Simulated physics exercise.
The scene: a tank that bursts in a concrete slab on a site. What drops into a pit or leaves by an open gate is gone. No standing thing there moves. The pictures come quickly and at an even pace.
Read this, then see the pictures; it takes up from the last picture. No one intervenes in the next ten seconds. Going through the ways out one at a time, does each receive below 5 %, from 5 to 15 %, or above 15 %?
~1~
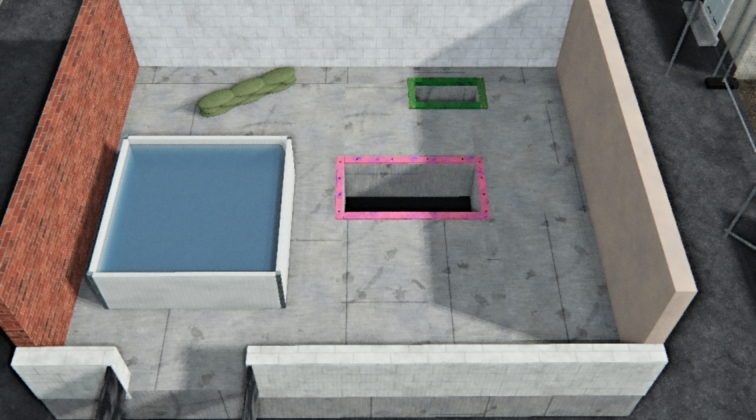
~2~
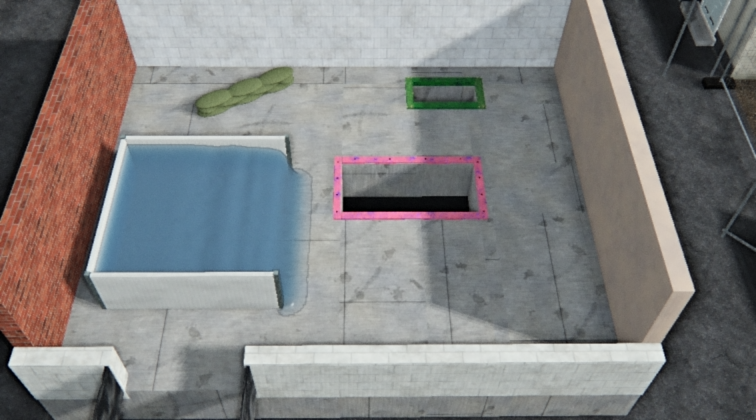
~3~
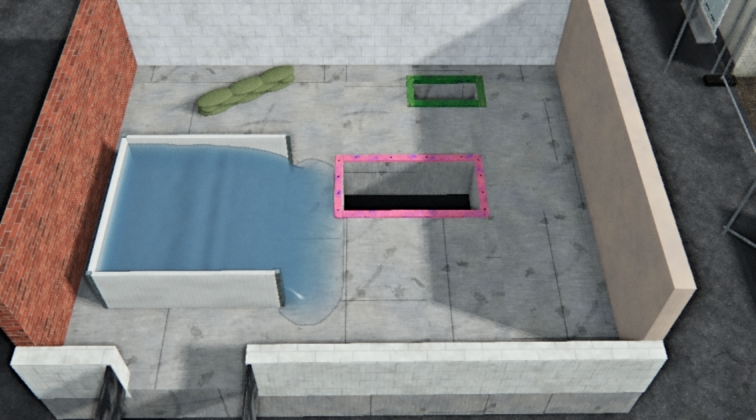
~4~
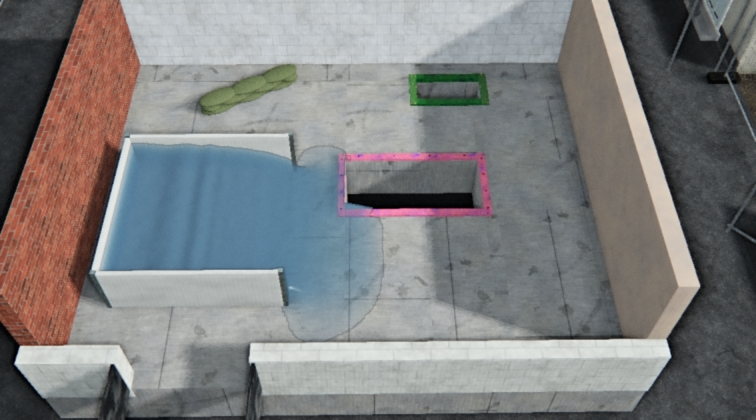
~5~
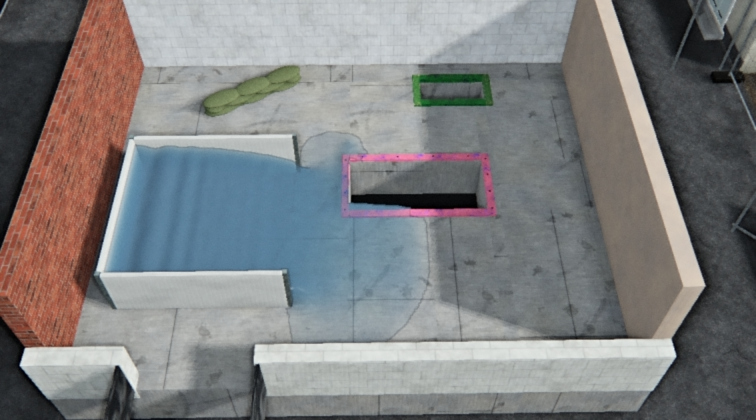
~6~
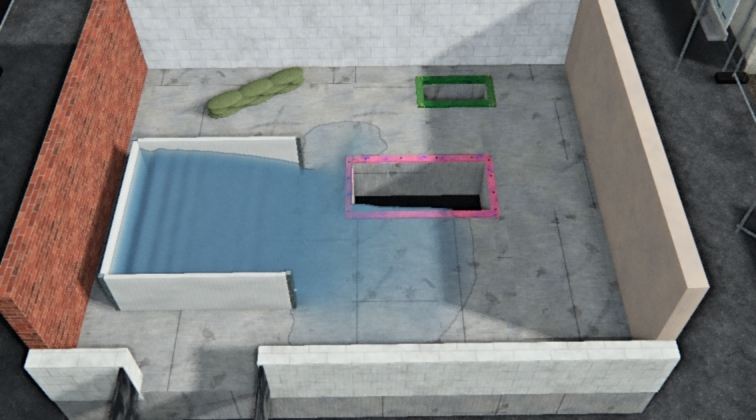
One by one: Gate: Smaller than five per cent; green pit: Five per cent up to fifteen; pink pit: Greater than fifteen per cent.
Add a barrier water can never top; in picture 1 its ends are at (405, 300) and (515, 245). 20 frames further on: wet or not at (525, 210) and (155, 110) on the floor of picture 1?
Submerged, then spared.
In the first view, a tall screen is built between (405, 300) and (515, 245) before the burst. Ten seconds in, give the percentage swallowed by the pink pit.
Roughly 40 per cent ends up in the pink pit.
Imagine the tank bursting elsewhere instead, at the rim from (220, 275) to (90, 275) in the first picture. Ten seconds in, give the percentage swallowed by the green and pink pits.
Parts in a hundred: Green 0, pink 0.
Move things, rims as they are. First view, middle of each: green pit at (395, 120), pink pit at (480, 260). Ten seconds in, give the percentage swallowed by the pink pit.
Pink: About 40 %.
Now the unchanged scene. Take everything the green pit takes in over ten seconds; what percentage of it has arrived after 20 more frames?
Roughly 5 percent.
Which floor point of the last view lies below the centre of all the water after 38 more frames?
The water centres close to (431, 214).
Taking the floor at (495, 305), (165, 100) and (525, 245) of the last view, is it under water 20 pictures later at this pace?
In that order, the three spots are soaked, high and dry and soaked.
A moment on, water covers 40 % of the floor; the gate 0 %, the green pit 0 %, the pink pit 10 %.
Next, water covers 45 % of the floor; the gate 0 %, the green pit 0 %, the pink pit 18 %.
Then, water covers 55 % of the floor; the gate 0 %, the green pit 0 %, the pink pit 24 %.
Later, water covers 70 % of the floor; the gate 0 %, the green pit 4 %, the pink pit 30 %.
In the end, water covers 95 % of the floor; the gate 1 %, the green pit 8 %, the pink pit 33 %.
